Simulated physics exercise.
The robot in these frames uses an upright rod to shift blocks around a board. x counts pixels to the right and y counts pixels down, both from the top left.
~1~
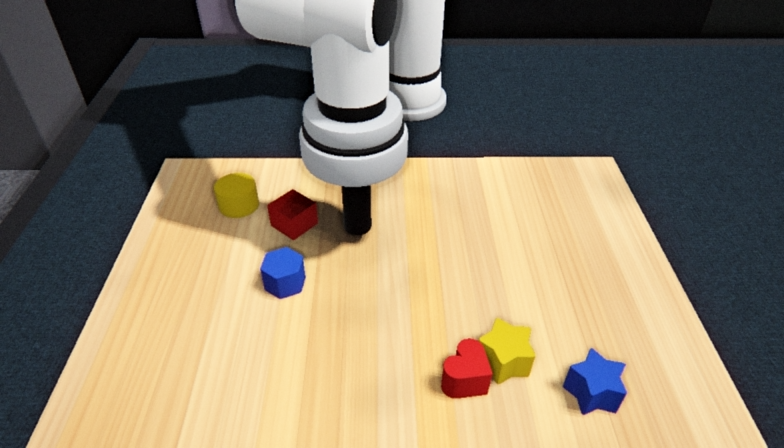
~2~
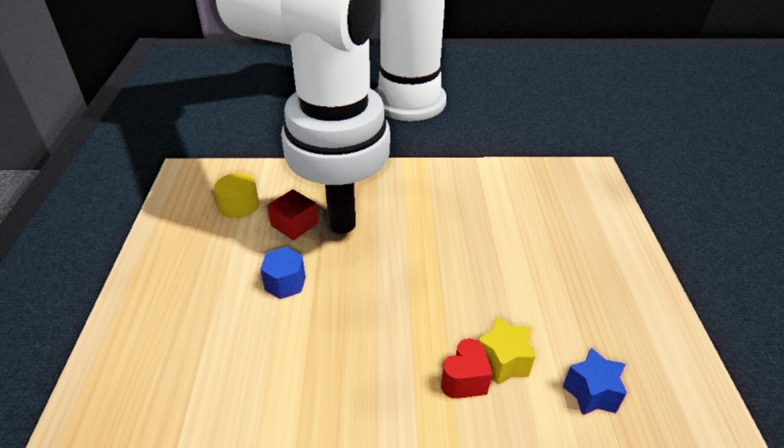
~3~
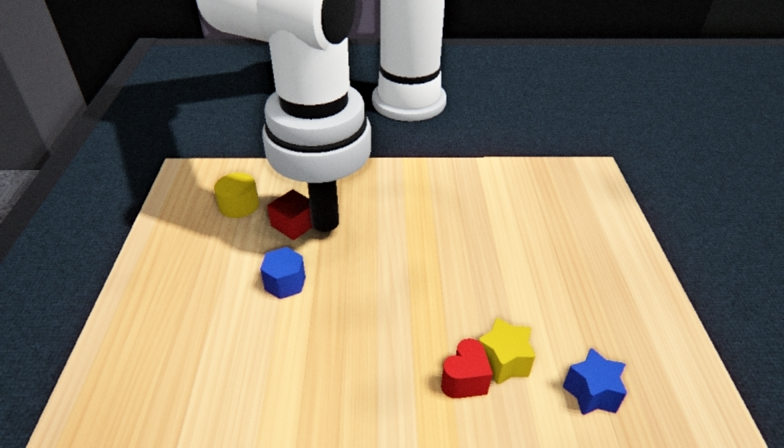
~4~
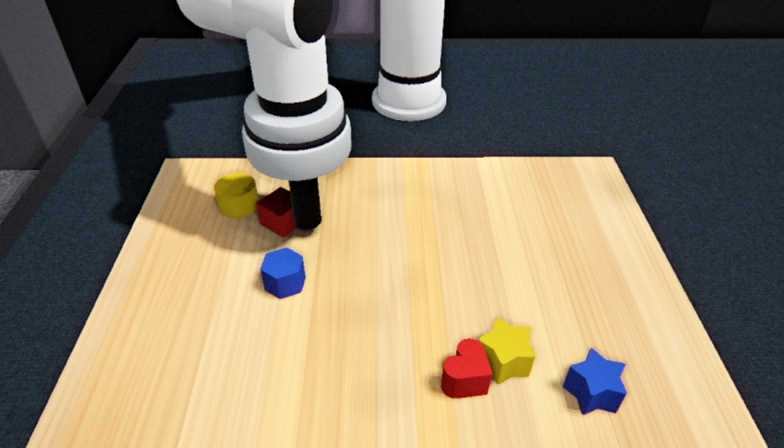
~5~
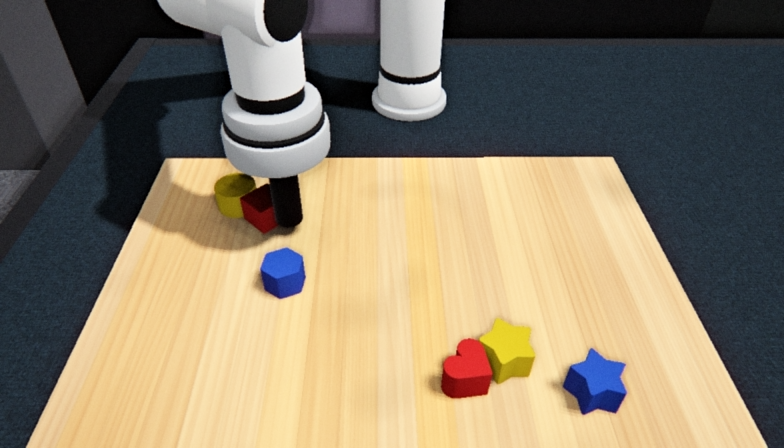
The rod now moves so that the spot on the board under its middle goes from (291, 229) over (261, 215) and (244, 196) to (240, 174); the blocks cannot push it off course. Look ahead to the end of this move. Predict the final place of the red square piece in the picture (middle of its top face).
The red square piece ends near (206, 166).
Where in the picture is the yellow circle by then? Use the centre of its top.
It should be at about (169, 163).
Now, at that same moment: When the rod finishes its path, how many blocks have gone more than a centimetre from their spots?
It should be two, as far as I can tell.
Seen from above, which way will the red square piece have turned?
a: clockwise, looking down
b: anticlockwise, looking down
b
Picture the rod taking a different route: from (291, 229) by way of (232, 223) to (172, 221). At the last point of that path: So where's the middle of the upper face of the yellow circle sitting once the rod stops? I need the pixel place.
It should be at about (200, 159).
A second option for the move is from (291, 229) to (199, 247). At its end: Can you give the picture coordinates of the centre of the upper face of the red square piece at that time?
The point I'd pick in the picture is (242, 196).
The first path, step by step. One third of the way, rod at (259, 205); yellow circle at (205, 173); red square piece at (230, 187), turned 20° anticlockwise.
Two thirds of the way, rod at (241, 185); yellow circle at (179, 164); red square piece at (211, 172), turned 40° anticlockwise.
At the end, rod at (238, 164); yellow circle at (169, 163); red square piece at (206, 166), turned 55° anticlockwise; blue hexagonal block not moved.
